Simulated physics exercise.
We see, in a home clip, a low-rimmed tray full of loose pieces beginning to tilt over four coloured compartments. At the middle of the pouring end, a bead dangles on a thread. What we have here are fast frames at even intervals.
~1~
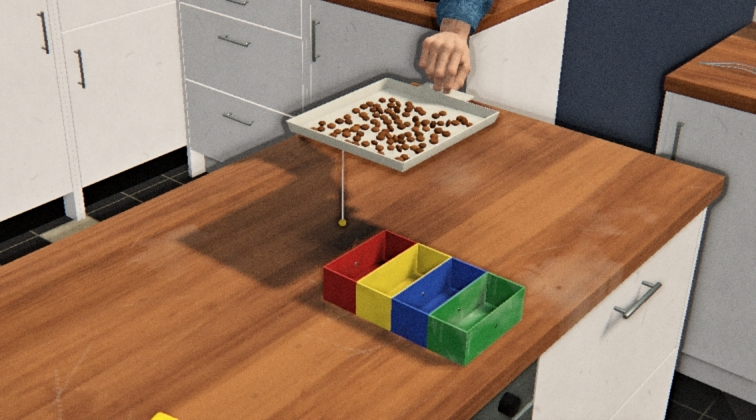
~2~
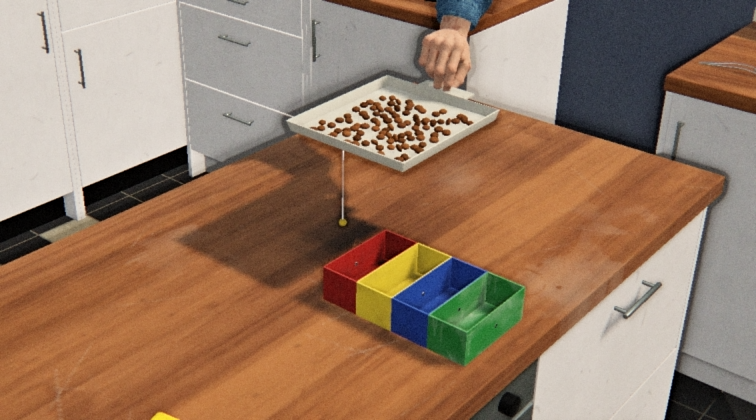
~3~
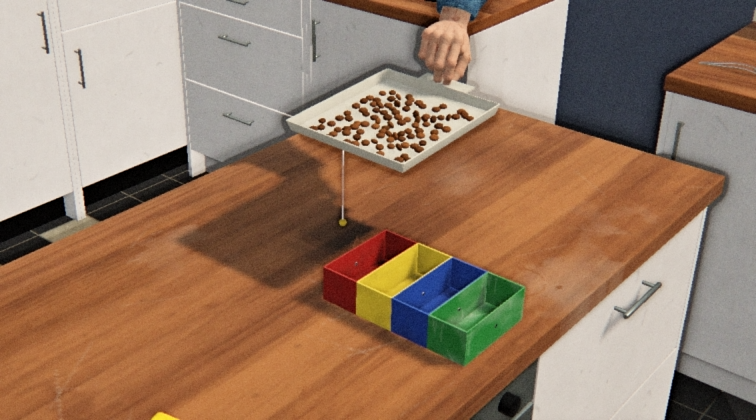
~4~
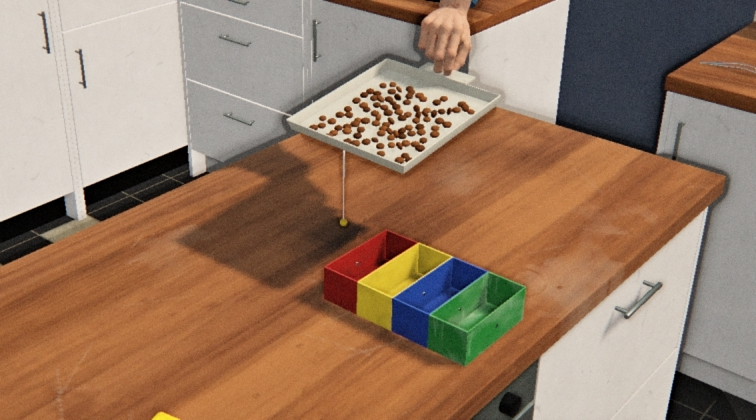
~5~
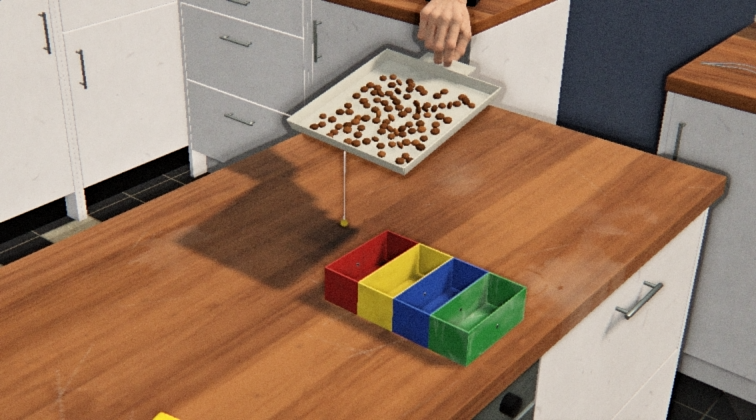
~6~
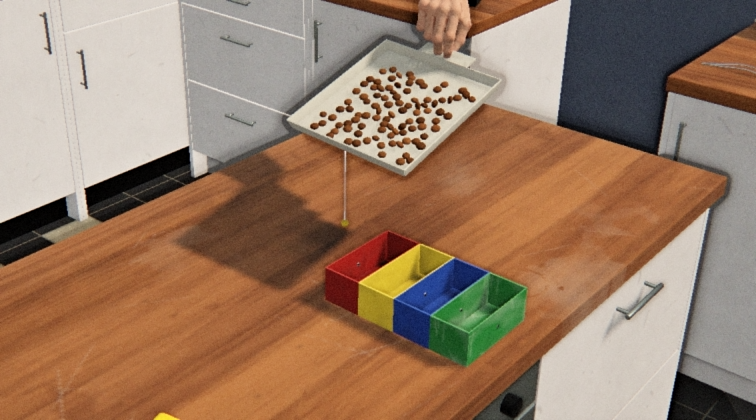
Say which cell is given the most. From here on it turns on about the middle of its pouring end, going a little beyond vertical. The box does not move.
The red cell is given the most.
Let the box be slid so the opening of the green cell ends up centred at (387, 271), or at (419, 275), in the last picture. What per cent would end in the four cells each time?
You'd see around 100 per cent and then around 100 per cent.
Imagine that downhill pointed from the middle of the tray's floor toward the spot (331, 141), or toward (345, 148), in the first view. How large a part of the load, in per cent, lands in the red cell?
The first try would leave around 0 per cent there, the second around 30 per cent.
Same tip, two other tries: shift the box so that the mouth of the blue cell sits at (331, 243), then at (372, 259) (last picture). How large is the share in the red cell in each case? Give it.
It would be roughly 0 per cent, followed by roughly 10 per cent.
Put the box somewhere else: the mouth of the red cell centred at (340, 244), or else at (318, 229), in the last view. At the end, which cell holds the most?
First try: The yellow cell; second try: The cell in blue.
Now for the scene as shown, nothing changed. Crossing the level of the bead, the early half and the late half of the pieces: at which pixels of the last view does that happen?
At (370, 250) for the first part, then at (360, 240) for the others.
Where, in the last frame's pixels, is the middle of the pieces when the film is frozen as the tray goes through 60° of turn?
(371, 133).
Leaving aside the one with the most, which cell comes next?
The answer is the cell in yellow.
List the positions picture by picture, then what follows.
The first frame shows corners of the pouring end near (291, 121) and (403, 161), level; middle of the load near (390, 128), bits of dog kibble; bead on its thread near (343, 223); red cell near (340, 287); yellow cell near (374, 303); blue cell near (410, 320); green cell near (447, 337).
The second frame shows corners of the pouring end near (291, 120) and (403, 161), level; middle of the load near (391, 127).
The third frame shows corners of the pouring end near (291, 120) and (403, 162), tipped barely, lowest at the right corner; middle of the load near (391, 125).
The fourth frame shows corners of the pouring end near (291, 119) and (403, 163), tipped a little, lowest at the right corner; middle of the load near (391, 121).
The fifth frame shows corners of the pouring end near (291, 119) and (403, 165), tipped a little, lowest at the right corner; middle of the load near (391, 118).
The sixth frame shows corners of the pouring end near (291, 119) and (404, 167), tipped clearly, lowest at the right corner; middle of the load near (392, 115); red cell near (342, 288); yellow cell near (376, 304); blue cell near (412, 320); green cell near (449, 338).
Shortly afterwards, tray tipped steeply; the whole lot on the tray.
Next, tray tipped right over; near a quarter on the tray; near a quarter in the red cell; a little in the yellow cell; near half falling or outside the box.
Some moments later, tray tipped past a quarter turn; near half in the red cell; near a quarter in the yellow cell; near a third falling or outside the box.
In the end, tray tipped past a quarter turn; near half in the red cell; near a quarter in the yellow cell; none at all in the green cell; none at all in the blue cell; near a third outside the box.
